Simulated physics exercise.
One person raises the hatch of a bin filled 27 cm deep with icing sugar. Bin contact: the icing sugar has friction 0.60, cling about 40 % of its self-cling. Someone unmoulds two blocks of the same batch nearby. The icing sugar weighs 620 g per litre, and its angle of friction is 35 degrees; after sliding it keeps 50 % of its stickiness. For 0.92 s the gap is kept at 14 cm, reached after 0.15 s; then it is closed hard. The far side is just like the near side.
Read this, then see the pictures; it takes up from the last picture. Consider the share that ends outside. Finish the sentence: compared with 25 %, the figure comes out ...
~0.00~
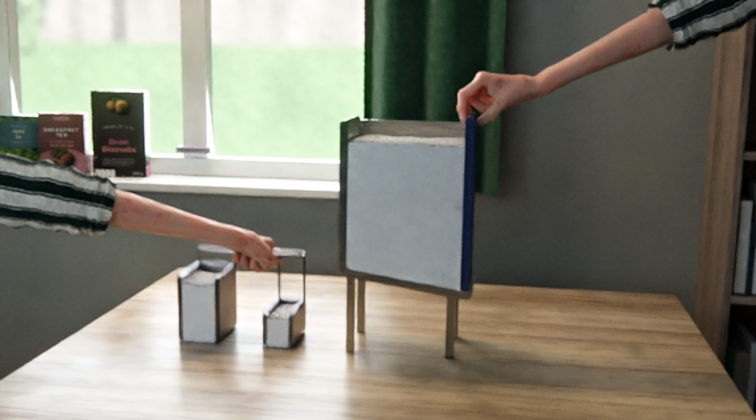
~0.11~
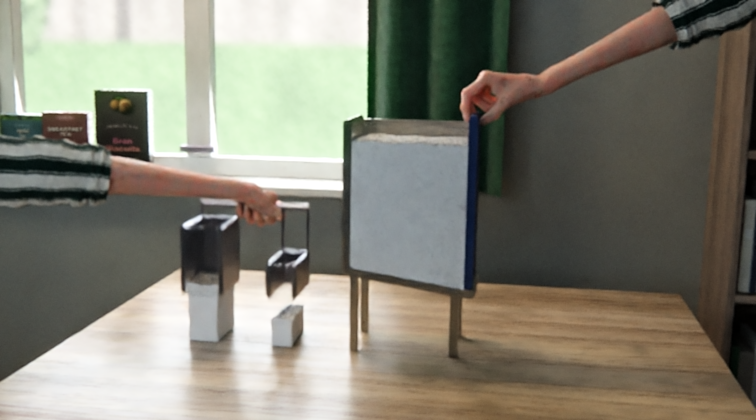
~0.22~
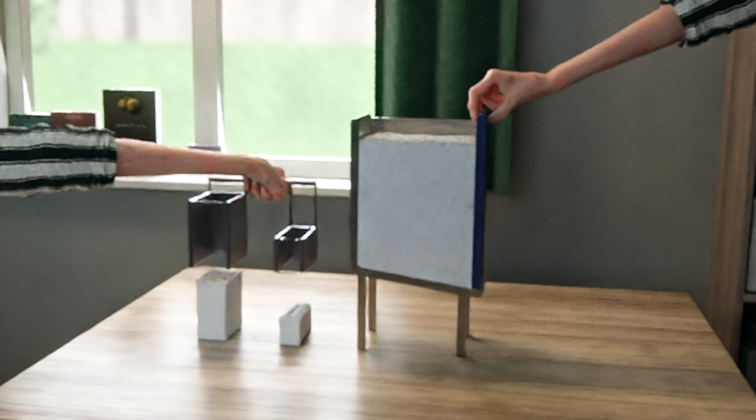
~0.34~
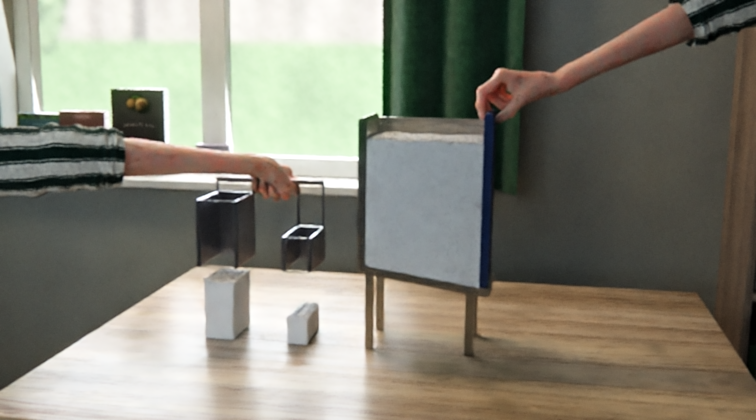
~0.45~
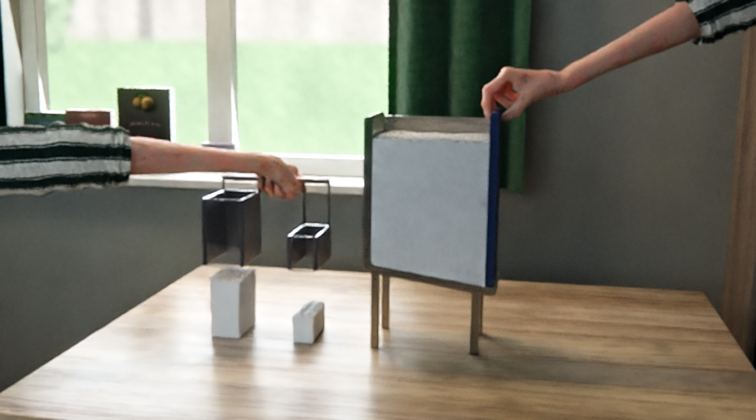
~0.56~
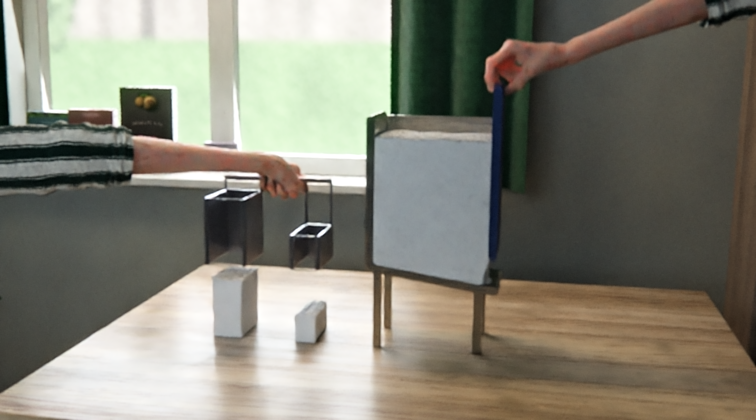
... lower.
After 0.82 s, the hatch is 14 cm open and 0 % is out.
After 1.12 s, the hatch is 14 cm open and 0 % is out.
After 1.43 s, the hatch is 14 cm open and 0 % is out.
After 1.73 s, the hatch is 3.6 cm open and 1 % is out.
After 1.98 s, at the end, the hatch is shut and 2 % is out.
